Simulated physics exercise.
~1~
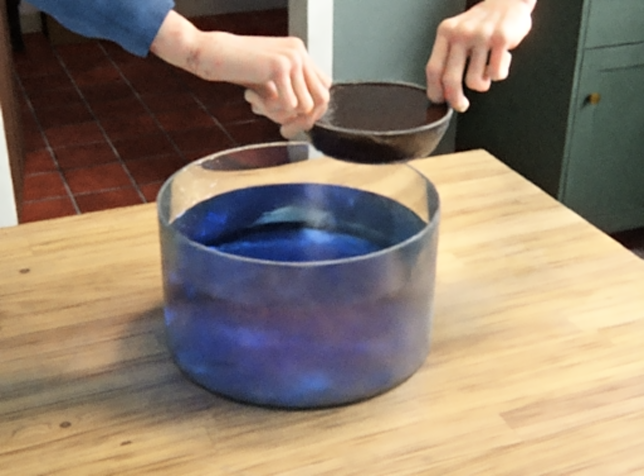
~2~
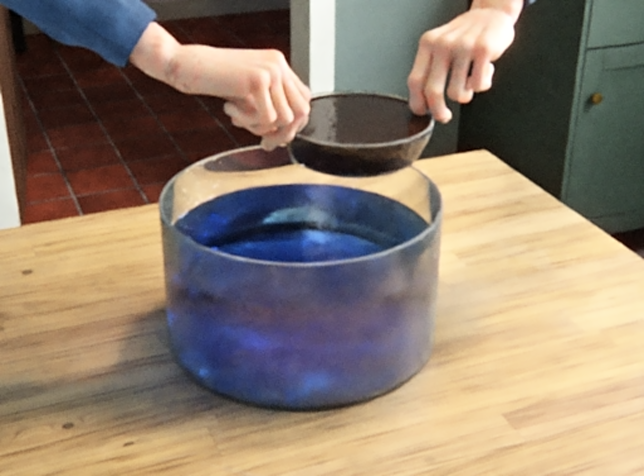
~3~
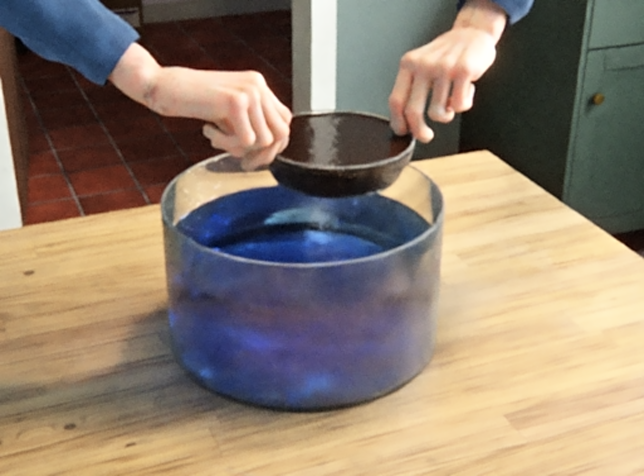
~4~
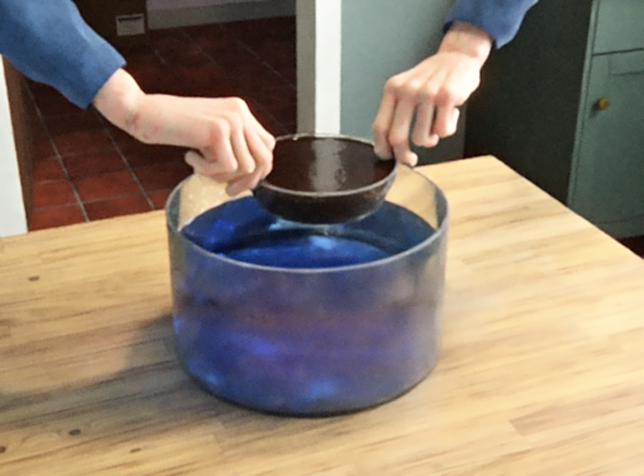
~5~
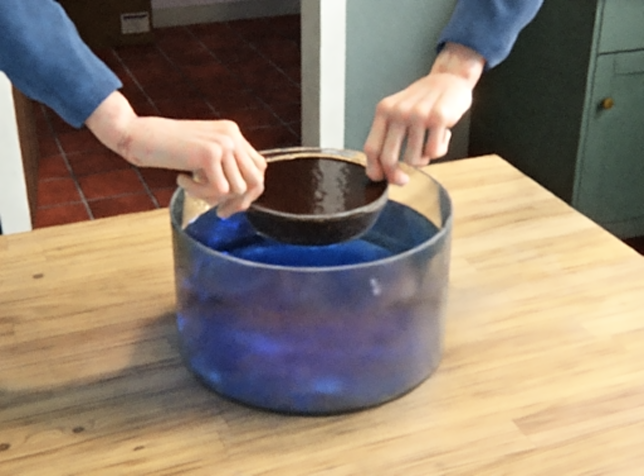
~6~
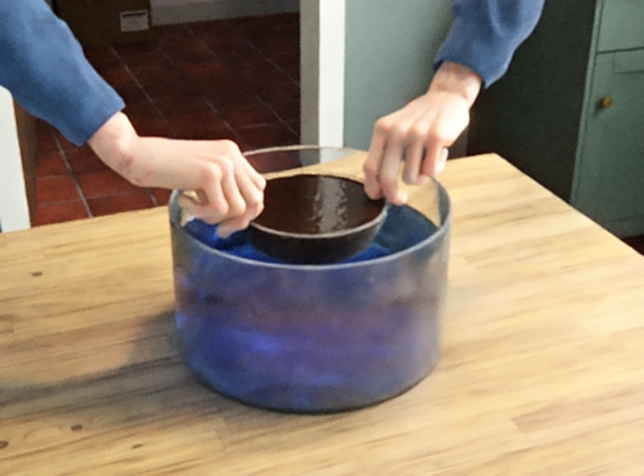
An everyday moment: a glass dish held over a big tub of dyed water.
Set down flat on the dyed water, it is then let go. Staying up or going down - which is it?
It is left underwater.
Soon after, the dish dips into the dyed water.
Later, dyed water pours in over its rim.
In the end, the dish lies on the bottom.
